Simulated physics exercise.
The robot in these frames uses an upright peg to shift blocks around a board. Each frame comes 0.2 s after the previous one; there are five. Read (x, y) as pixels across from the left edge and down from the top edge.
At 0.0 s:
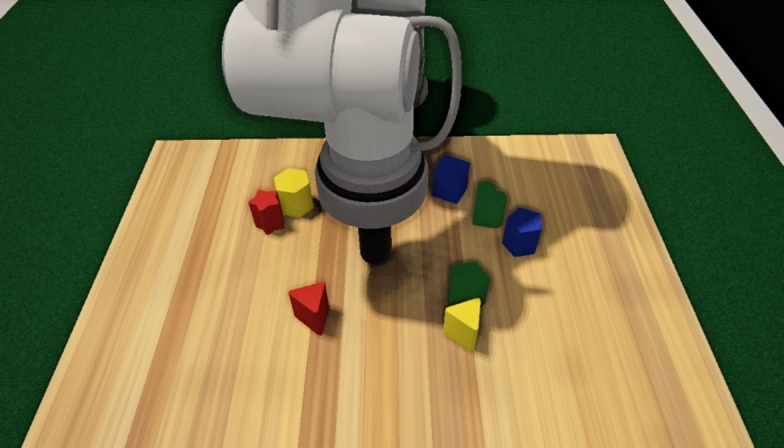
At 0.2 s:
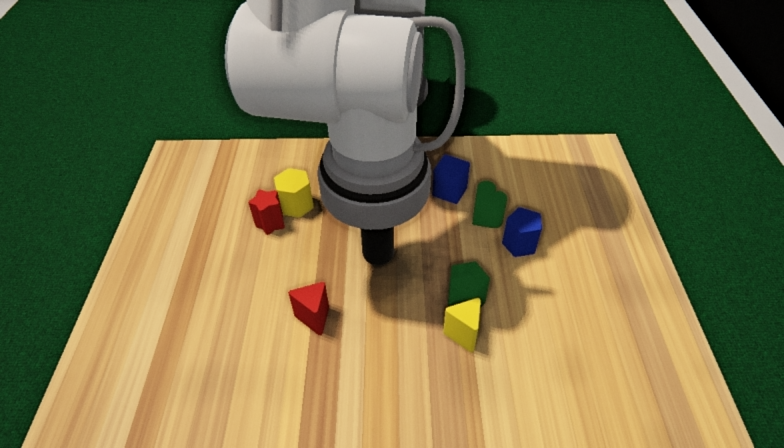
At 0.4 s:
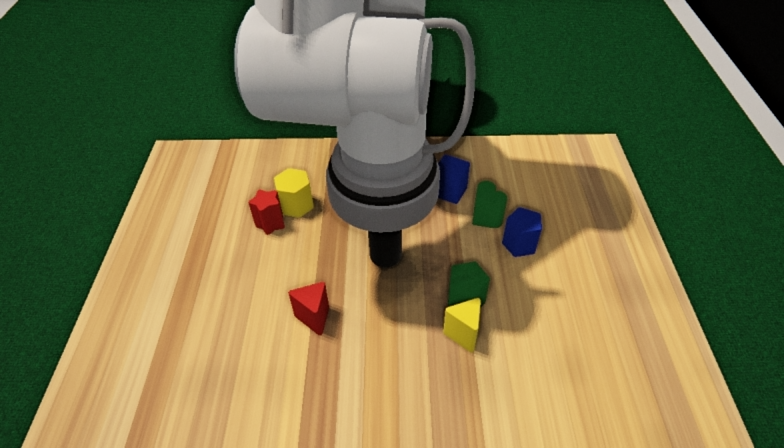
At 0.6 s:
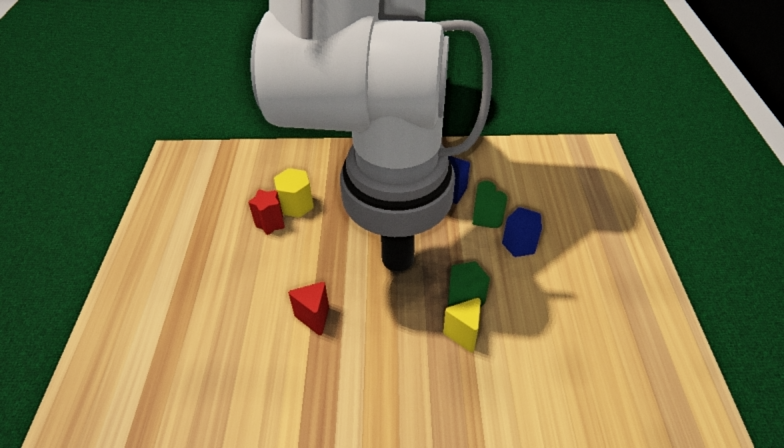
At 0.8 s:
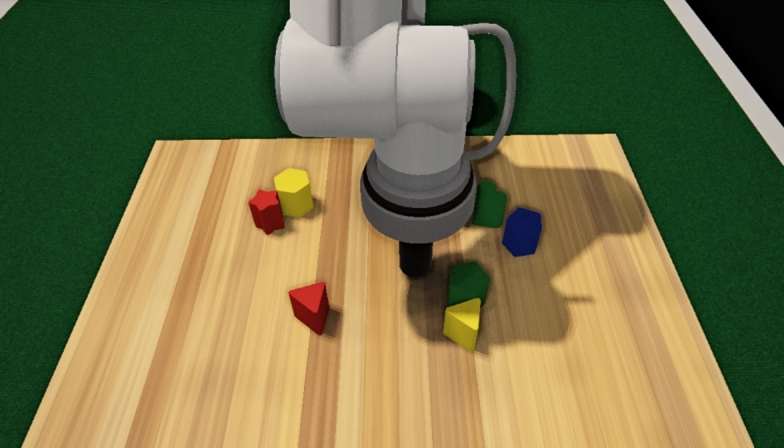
A light wooden board lies on a green surface, seen from above and in front by a still camera. A grey and white robot arm holds a dark upright peg over the middle, with red and yellow blocks at left, blue and green blocks at right, and a green block touching a yellow one nearer the front. The arm slides the peg rightward and slightly nearer, while every visible block stays still.
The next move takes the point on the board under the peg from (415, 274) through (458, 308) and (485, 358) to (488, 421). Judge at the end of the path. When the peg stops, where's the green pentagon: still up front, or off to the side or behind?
When the path is over, you would find the green pentagon off to the side or behind the peg.
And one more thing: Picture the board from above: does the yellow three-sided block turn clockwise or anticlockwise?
My prediction: CW.
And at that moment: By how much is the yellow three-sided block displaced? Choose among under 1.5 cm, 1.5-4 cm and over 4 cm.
It ends over 4 cm away.
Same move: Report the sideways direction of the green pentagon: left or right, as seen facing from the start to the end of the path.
It moves left.
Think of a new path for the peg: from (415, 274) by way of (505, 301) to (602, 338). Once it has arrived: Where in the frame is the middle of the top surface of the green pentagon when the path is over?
Roughly at (521, 311).
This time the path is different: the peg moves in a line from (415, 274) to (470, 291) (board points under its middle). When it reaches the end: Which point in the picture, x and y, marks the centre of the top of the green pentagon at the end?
At roughly (497, 293).
The first path, step by step. One third of the way, peg (461, 302); green pentagon (499, 290).
Two thirds of the way, peg (487, 353); yellow three-sided block (472, 359), turned 65° clockwise; green pentagon (511, 294), turned 25° anticlockwise.
At the end, peg (490, 415); yellow three-sided block (458, 382), turned 115° clockwise; green pentagon (511, 294), turned 25° anticlockwise.
